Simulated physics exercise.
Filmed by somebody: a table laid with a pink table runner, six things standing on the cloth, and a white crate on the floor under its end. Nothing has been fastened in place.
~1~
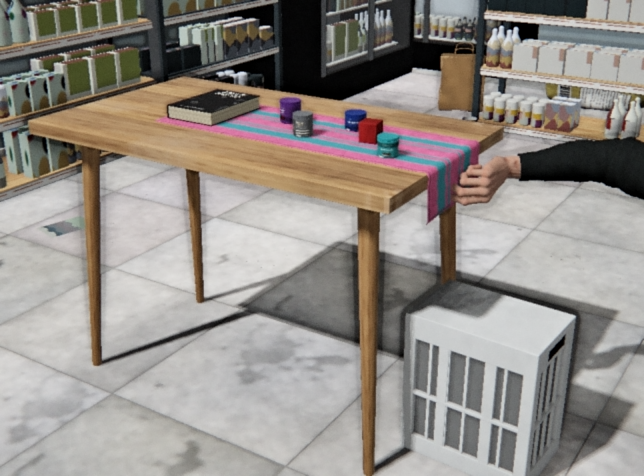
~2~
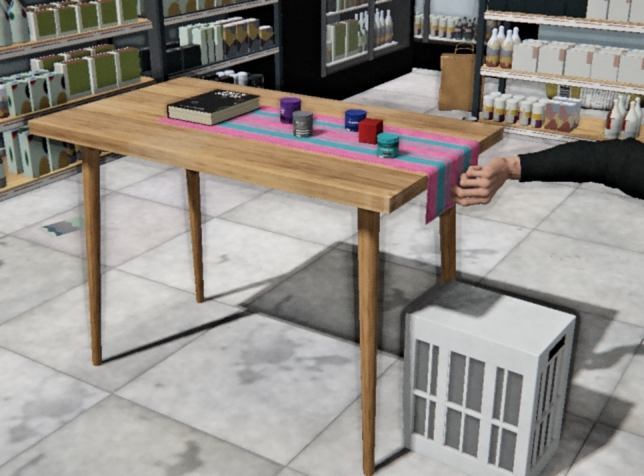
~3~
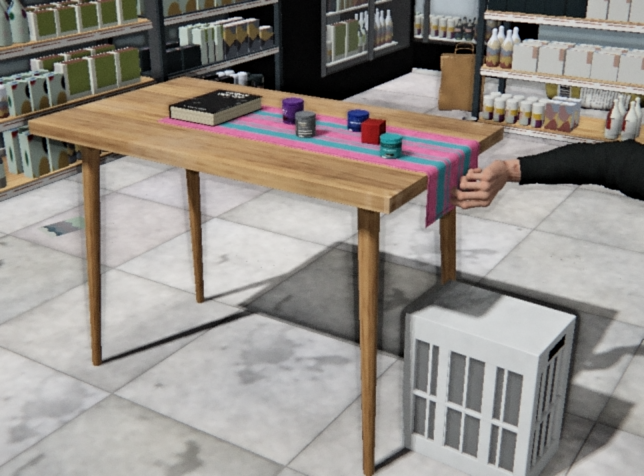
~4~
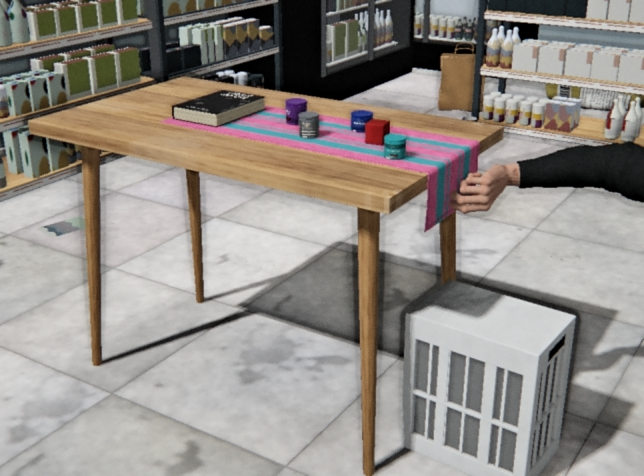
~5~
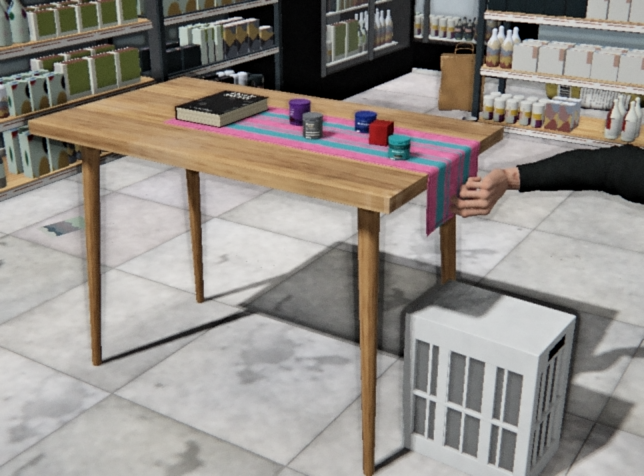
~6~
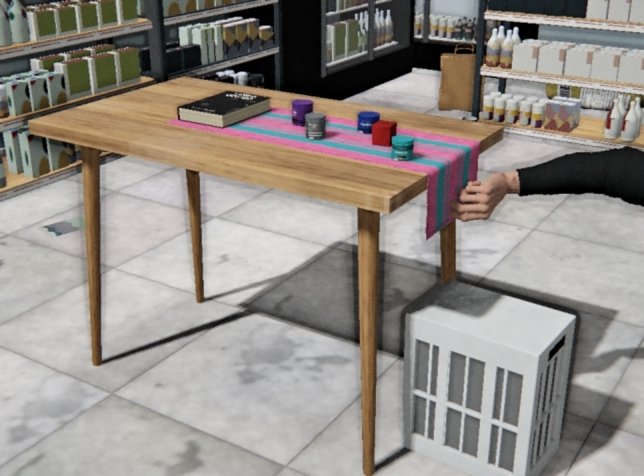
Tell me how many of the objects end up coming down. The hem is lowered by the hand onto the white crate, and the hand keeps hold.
Two leave.
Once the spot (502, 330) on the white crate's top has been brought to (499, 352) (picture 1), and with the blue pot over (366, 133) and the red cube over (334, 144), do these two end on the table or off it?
Well, the blue pot is dislodged, and the red cube is dislodged.
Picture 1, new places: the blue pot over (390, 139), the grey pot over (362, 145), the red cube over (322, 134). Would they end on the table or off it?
The blue pot topples down, the grey pot topples down, and the red cube stays put.
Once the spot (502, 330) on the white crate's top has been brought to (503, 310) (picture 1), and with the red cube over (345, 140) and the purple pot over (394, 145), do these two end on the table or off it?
Red cube: Safe; purple pot: Lost.
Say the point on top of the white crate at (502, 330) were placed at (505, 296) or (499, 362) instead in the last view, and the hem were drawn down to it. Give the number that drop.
Then 1, then 3.
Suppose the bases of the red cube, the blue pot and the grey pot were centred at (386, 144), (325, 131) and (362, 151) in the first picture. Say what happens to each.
Of the three, the red cube takes a tumble, the blue pot stays aboard, the grey pot takes a tumble.
A little later, hem near (451, 259); turquoise pot gone.
Next, hem on the crate; turquoise pot and red cube gone.
When it is over, hem on the crate; turquoise pot and red cube gone. The answer is two.
